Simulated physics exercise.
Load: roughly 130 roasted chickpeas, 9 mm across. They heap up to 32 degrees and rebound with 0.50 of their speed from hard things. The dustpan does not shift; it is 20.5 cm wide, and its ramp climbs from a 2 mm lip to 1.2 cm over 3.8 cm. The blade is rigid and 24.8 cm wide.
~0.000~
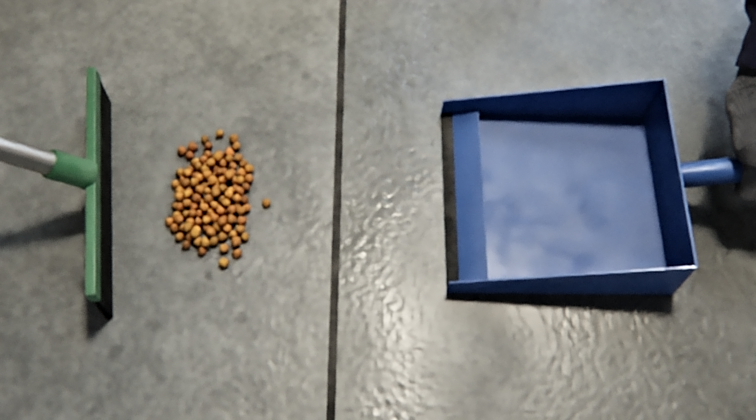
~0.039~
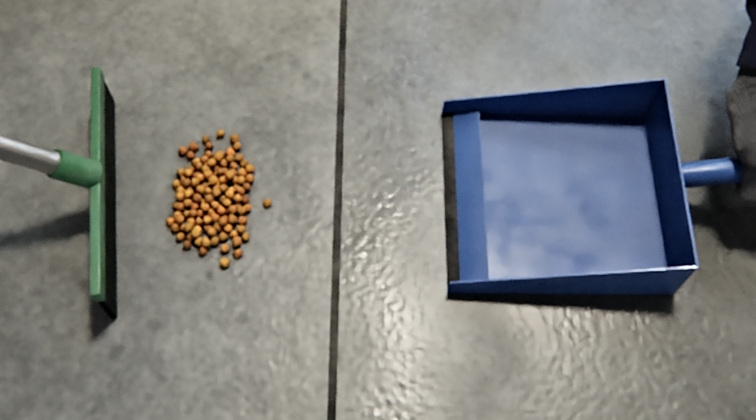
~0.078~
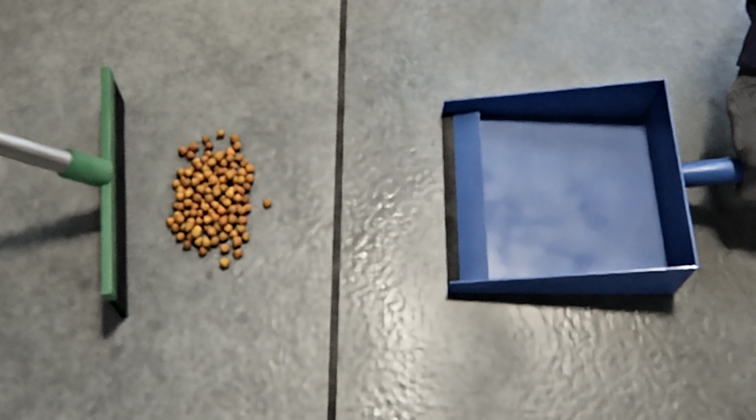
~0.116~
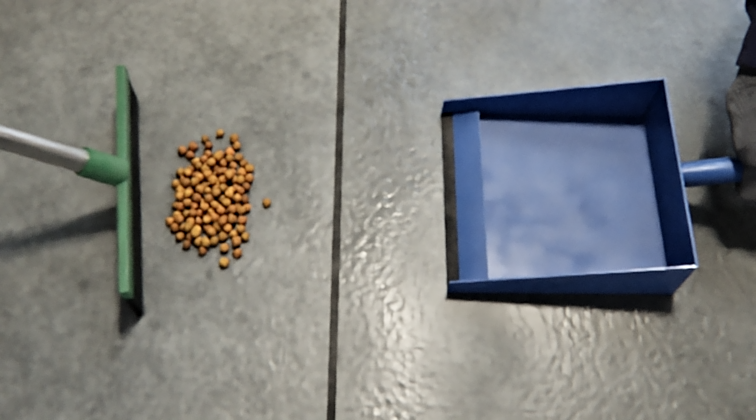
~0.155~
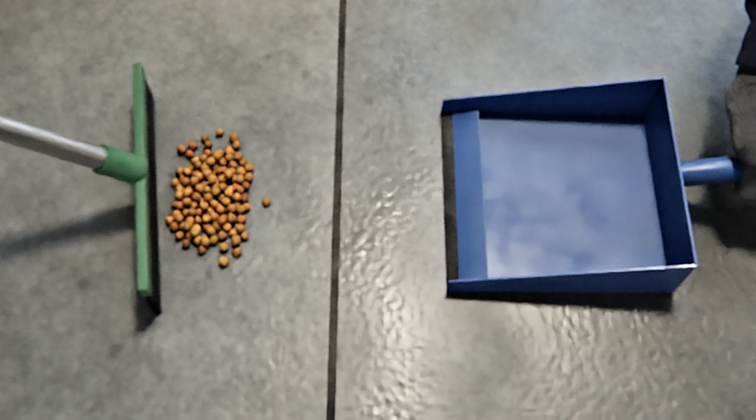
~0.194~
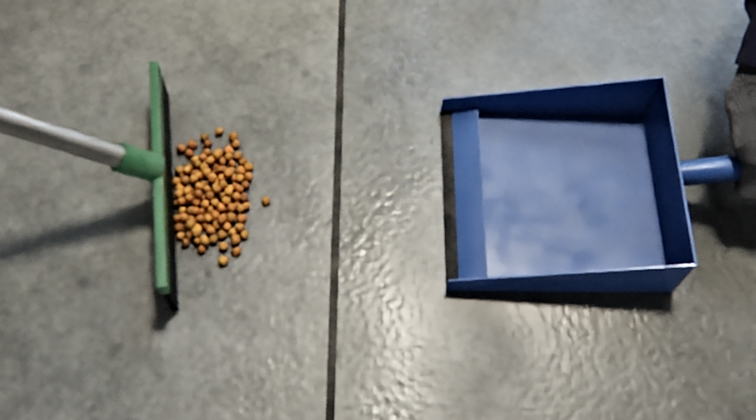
Green squeegee-like blade on a pale handle sliding right across grey concrete and nudging a pile of roasted chickpeas, blue dustpan staying still.
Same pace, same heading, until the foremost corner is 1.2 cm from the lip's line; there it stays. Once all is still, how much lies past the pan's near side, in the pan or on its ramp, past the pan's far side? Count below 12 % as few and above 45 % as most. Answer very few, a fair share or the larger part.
Past the pan's near side: Very few; in the pan or on its ramp: A fair share; past the pan's far side: Very few.
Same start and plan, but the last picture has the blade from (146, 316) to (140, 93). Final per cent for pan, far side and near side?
Pan 0, far 0, near 20.
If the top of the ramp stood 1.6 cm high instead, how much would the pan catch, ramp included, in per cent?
Then about 20 per cent.
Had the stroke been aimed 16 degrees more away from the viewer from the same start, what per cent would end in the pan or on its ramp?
Then about 25 per cent.
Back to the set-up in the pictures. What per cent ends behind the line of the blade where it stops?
Roughly 0 per cent.
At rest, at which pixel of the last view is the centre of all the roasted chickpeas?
Around (437, 172).
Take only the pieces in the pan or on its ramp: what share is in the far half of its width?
About 70 per cent.
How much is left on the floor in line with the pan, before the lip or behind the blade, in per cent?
Roughly 70 per cent.
After 0.47 s, middle of the blade 16 cm from the lip; 0 % over the lip, far side 0 %, near side 0 %.
After 0.66 s, middle of the blade 8 cm from the lip; 0 % over the lip, far side 5 %, near side 0 %.
After 0.96 s, middle of the blade 3 cm from the lip; 25 % over the lip, far side 10 %, near side 0 %.
In the end, at 1.3 s, near side 0 %, pan 25 %, far side 10 %, in front of the lip or behind the blade 70 %.
